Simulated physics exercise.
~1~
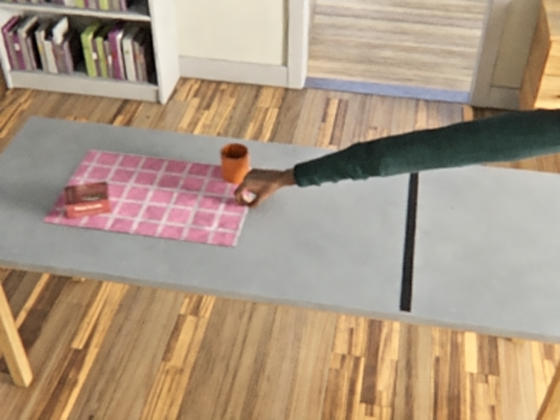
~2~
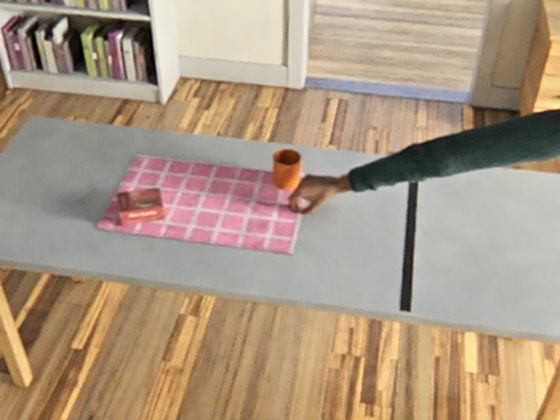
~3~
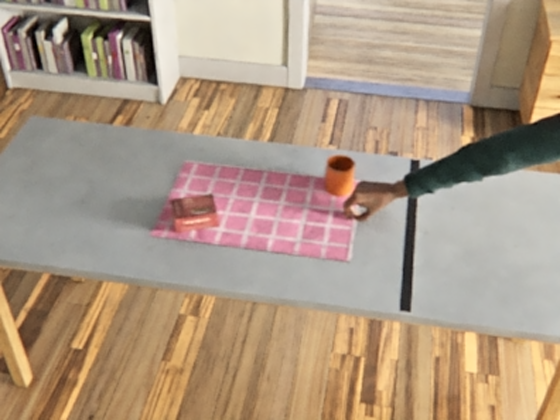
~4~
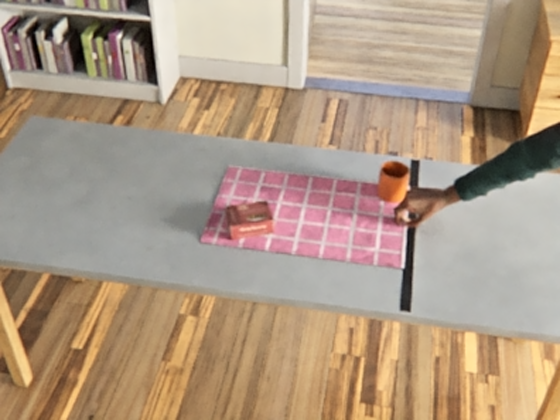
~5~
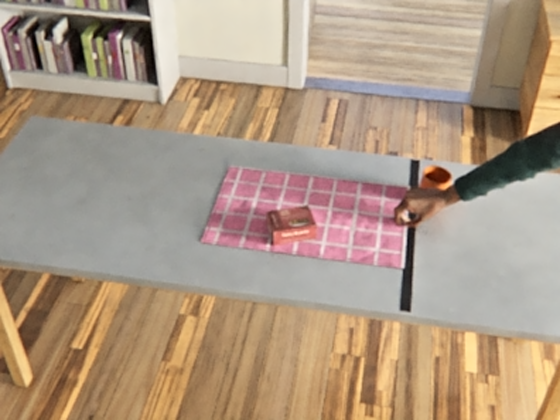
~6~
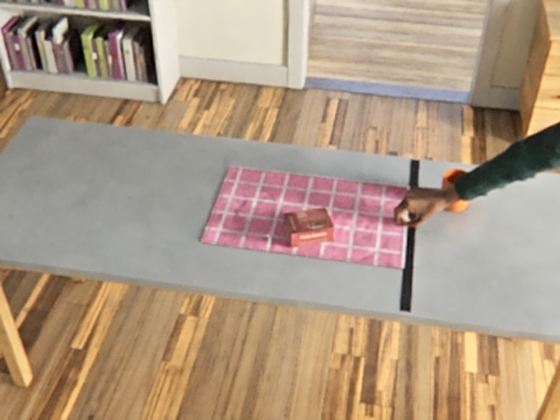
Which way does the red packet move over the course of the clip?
The red packet moves to the right, riding along with the pink cloth and then sliding a little farther that way after the cloth stops.
